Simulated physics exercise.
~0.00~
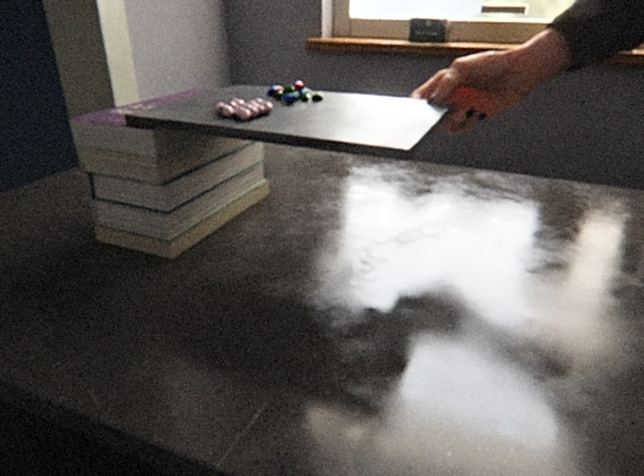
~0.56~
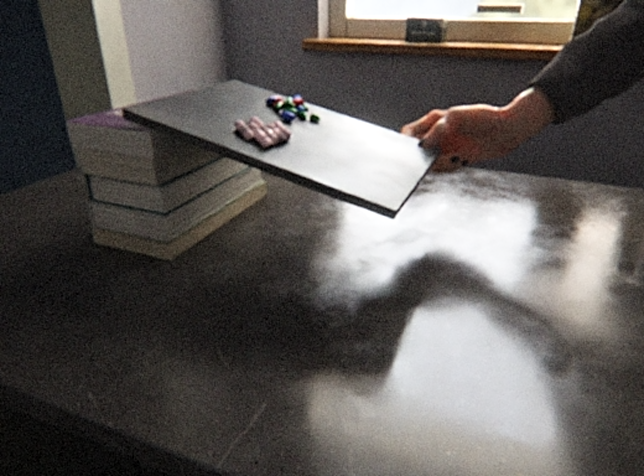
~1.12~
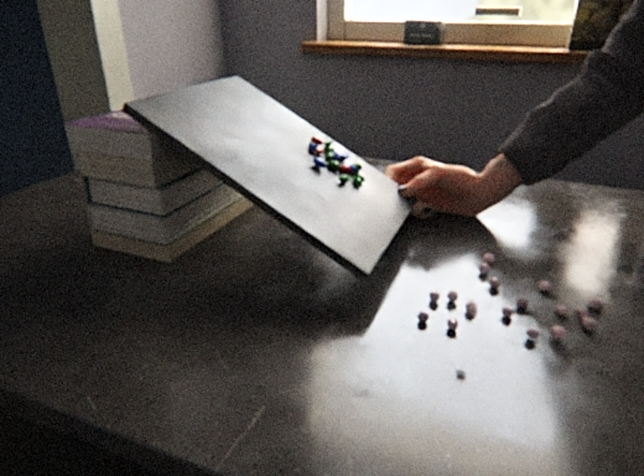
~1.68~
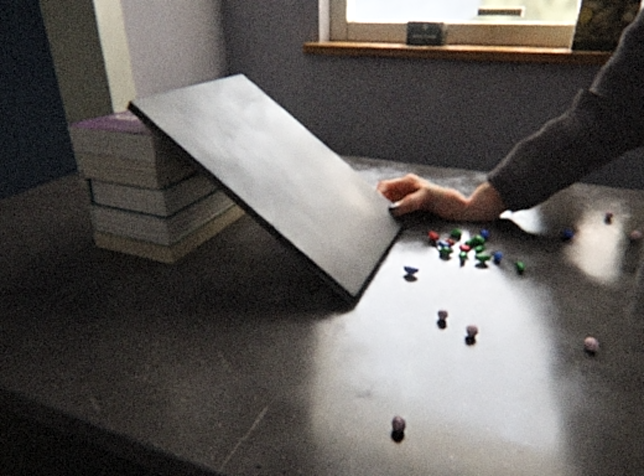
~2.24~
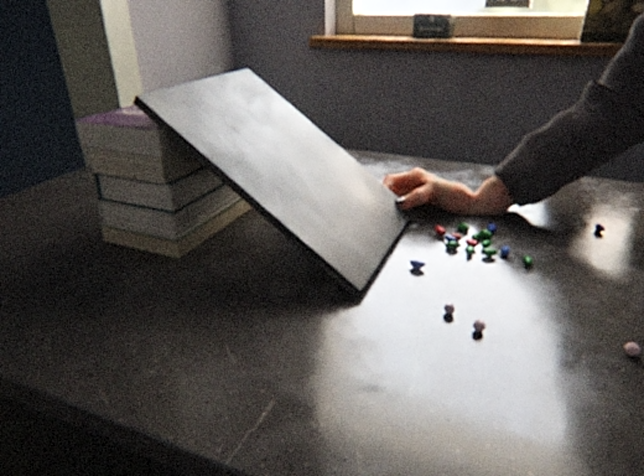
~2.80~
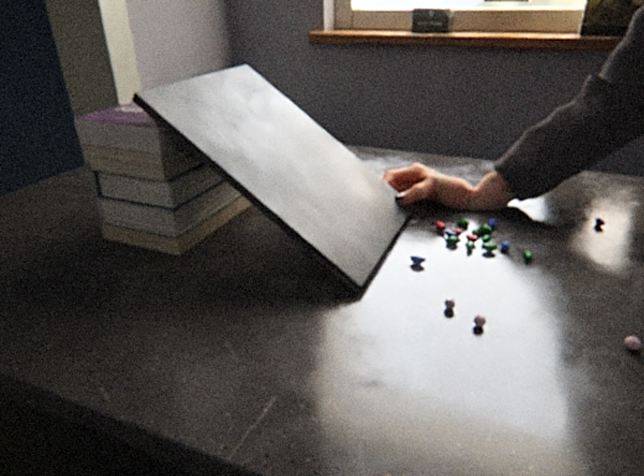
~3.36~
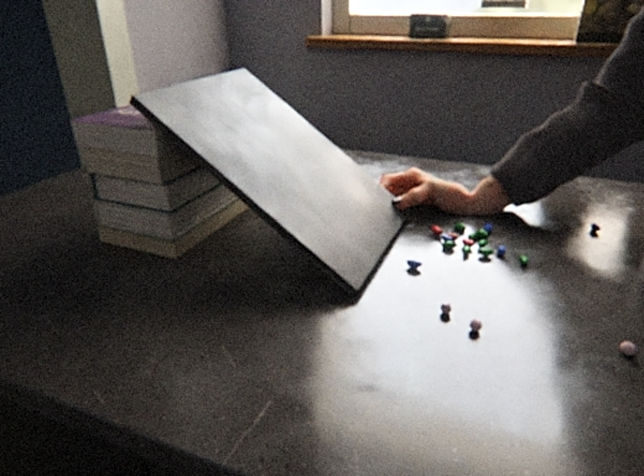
Hand lowering a board propped on books, pink beads rolling away across the dark counter, multicoloured pieces sliding off and stopping nearby.
